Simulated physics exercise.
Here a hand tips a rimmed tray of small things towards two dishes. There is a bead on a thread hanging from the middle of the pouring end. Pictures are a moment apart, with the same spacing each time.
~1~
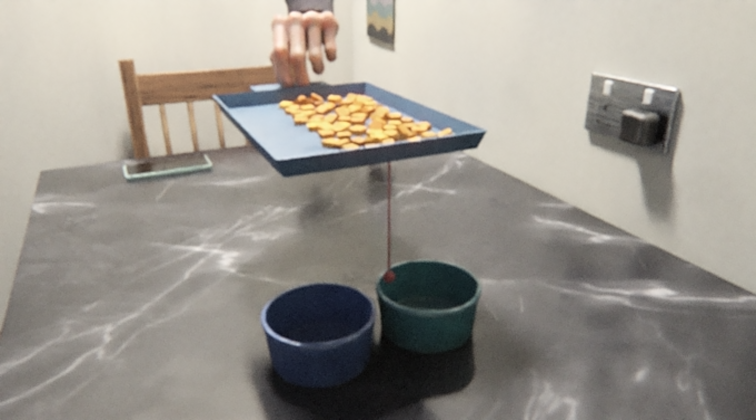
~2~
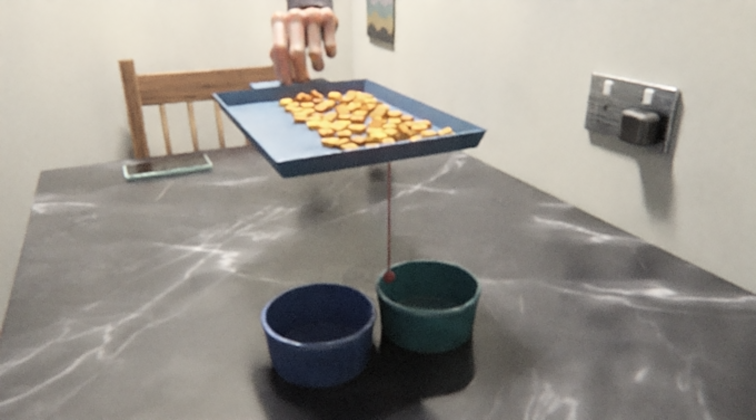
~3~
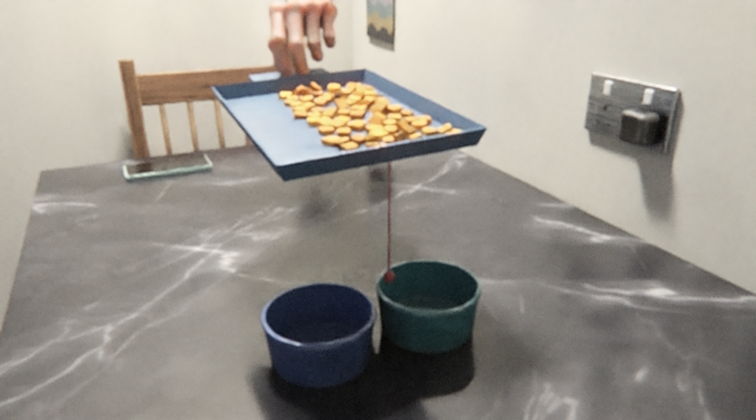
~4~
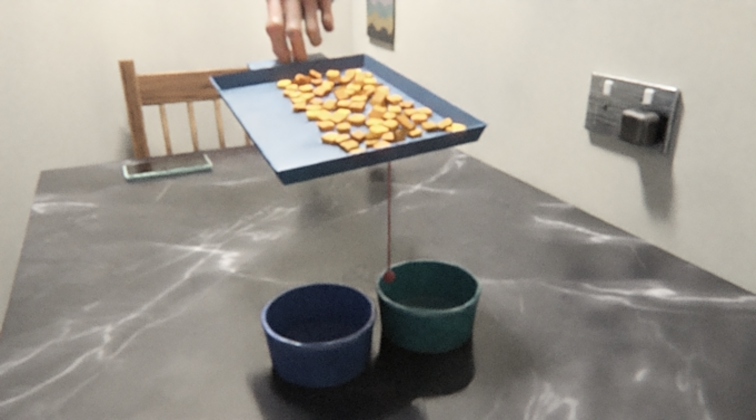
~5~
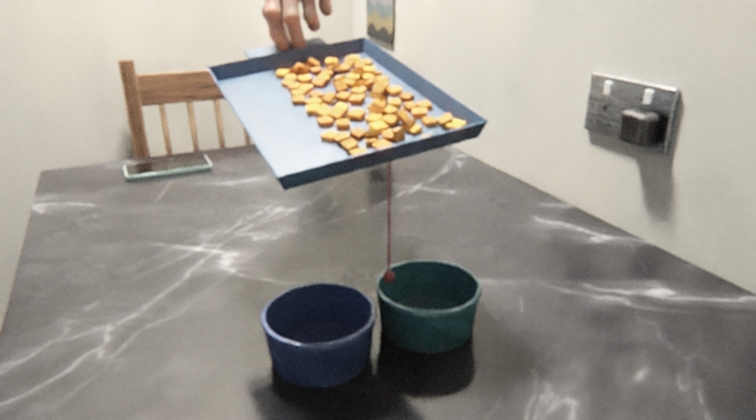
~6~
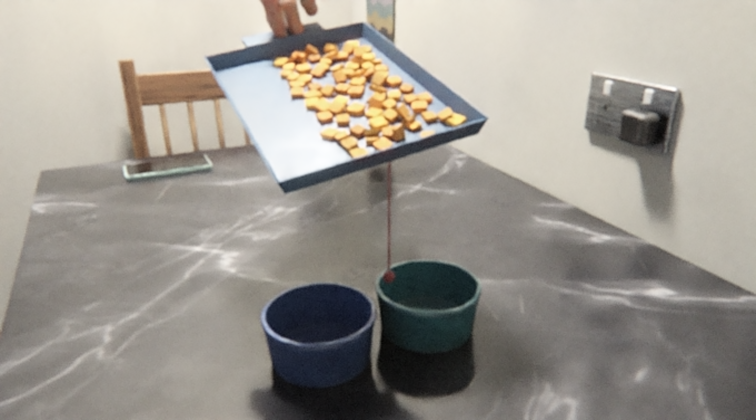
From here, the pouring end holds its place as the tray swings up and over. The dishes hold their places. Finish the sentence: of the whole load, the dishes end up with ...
... more than half.
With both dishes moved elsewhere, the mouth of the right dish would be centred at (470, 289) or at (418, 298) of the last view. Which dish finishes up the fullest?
The first time it is the dish to the left, and the second time it is the dish to the left.
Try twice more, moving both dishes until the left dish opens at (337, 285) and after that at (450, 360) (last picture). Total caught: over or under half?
Held in all, by try: A smaller portion, then a smaller portion.
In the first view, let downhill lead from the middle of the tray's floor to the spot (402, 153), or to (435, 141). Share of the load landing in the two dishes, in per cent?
40 per cent, then 50 per cent.
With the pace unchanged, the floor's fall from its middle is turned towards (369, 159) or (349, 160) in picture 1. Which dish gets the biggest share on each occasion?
Place one gives the leftmost dish, place two gives the leftmost dish.
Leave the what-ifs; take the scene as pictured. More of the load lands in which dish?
It's the leftmost dish that ends with more.
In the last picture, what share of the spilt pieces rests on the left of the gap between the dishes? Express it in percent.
Near 90 in a hundred.
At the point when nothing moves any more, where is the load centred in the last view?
(309, 348).
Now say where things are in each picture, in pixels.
Corners of the pouring end (282, 156) and (478, 130), level; middle of the load (345, 120), small crackers; left dish (340, 360); right dish (454, 327); bead on its thread (389, 277), in the first picture.
Corners of the pouring end (282, 157) and (478, 129), level; middle of the load (345, 118), in the second picture.
Corners of the pouring end (282, 161) and (478, 126), tipped barely, lowest at the left corner; middle of the load (344, 113), in the third picture.
Corners of the pouring end (282, 166) and (478, 123), tipped a little, lowest at the left corner; middle of the load (357, 107), in the fourth picture.
Corners of the pouring end (282, 171) and (479, 120), tipped a little, lowest at the left corner; middle of the load (357, 99), in the fifth picture.
Corners of the pouring end (282, 176) and (479, 116), tipped clearly, lowest at the left corner; middle of the load (356, 92); left dish (340, 360); right dish (454, 327), in the sixth picture.
Just after the last frame, tray tipped steeply; the larger part on the tray; roughly a quarter in the air.
A moment on, tray tipped past a quarter turn; the larger part in the left dish; roughly a quarter outside both; about a tenth in the air.
Further on, tray tipped past a quarter turn; the larger part in the left dish; roughly a quarter outside both.
When it is over, tray tipped past a quarter turn; the larger part in the left dish; not one in the right dish; roughly a quarter outside both.
